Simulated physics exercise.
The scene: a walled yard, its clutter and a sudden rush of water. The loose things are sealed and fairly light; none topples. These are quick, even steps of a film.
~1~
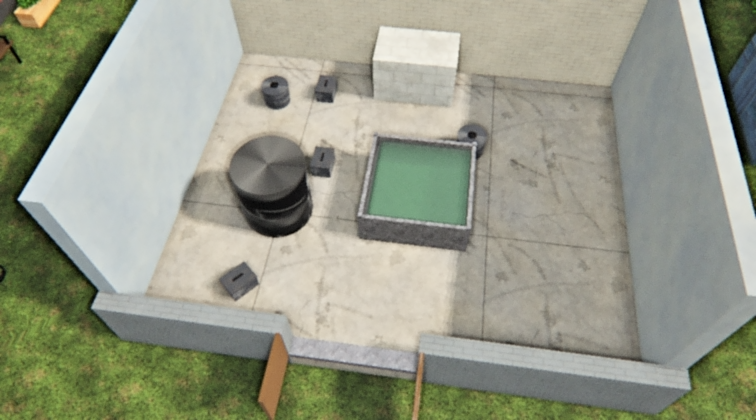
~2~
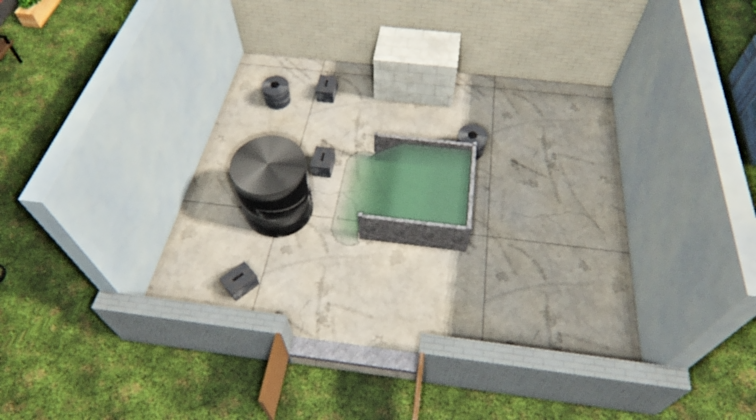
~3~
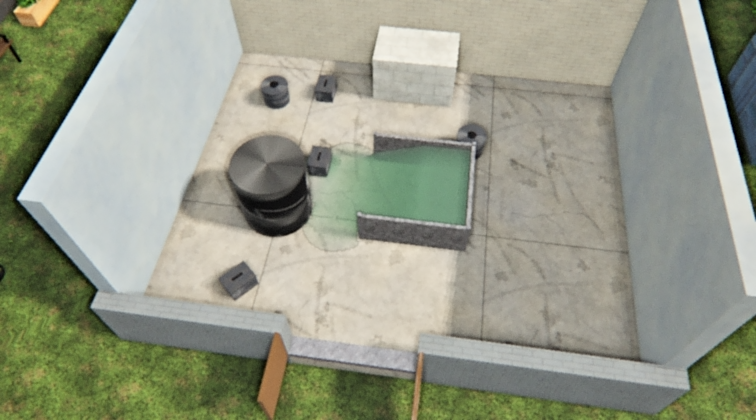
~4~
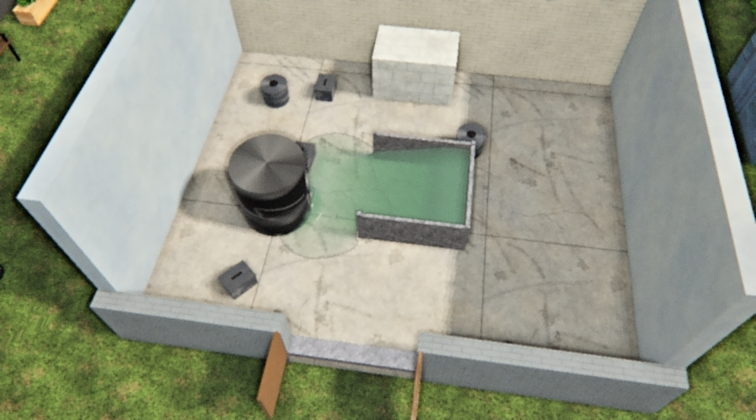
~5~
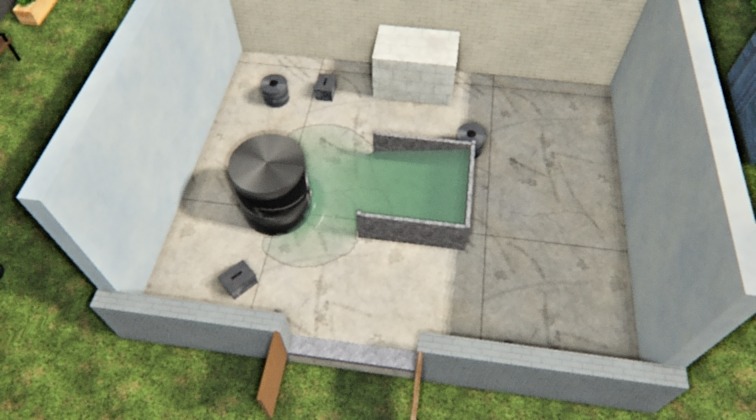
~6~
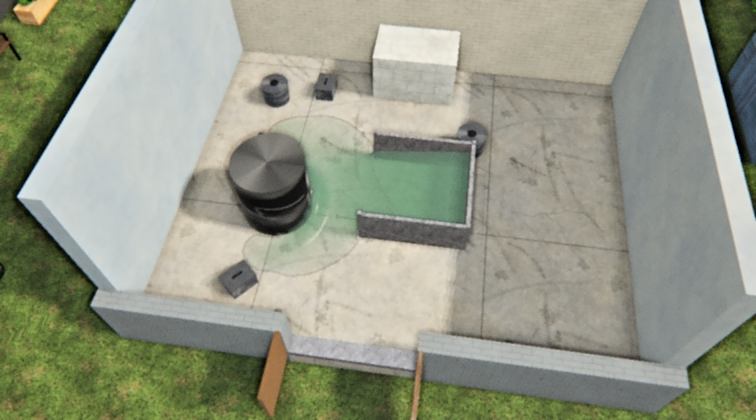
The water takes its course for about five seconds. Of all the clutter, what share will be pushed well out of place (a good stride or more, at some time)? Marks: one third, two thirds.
Share: Two thirds or more.
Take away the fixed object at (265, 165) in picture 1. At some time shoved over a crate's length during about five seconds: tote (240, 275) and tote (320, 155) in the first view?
As listed: That far or more, swept aside.
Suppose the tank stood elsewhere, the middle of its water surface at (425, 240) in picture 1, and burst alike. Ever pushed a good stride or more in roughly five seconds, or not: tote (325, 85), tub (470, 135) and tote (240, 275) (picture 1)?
As listed: Moved that far, less than that, shifted that much.
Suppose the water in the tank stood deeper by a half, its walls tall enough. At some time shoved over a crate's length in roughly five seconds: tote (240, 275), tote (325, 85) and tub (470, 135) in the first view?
In that order: Pushed that far, pushed that far, no.
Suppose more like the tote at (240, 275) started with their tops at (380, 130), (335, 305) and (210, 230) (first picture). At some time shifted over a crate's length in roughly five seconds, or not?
As listed: Under that, yes, shifted that much.
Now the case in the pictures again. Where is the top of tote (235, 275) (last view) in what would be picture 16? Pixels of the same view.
Roughly at (157, 282).
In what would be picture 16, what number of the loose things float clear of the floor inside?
I count 2.
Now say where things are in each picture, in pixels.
The first frame shows a tote at (322, 157), on the bottom; a tub at (472, 135), on the bottom; 0 of 5 have shifted.
The second frame shows a tote at (323, 157), on the bottom; a tub at (473, 135), on the bottom; 0 of 5 have shifted.
The third frame shows a tote at (319, 156) rests on the ground, close to its start; a tub at (472, 135), on the bottom; 0 of 5 have shifted.
The fourth frame shows a tote at (301, 152) rests on the ground, a stride from its start; a tub at (471, 134) rests on the ground; 1 of 5 have shifted.
In the fifth frame, a tote is out of sight; a tub at (471, 134) rests on the ground; 1 of 5 have shifted.
In the sixth frame, a tote is out of sight; a tub at (472, 134) rests on the ground; 1 of 5 have shifted.
A moment on, 1 of 5 are well off their spots; 0 afloat.
Next, 2 of 5 are well off their spots; 2 afloat.
Later, 4 of 5 are well off their spots; 4 afloat.
In the end, 3 of 5 are well off their spots, and 4 have been at some point; 3 afloat.
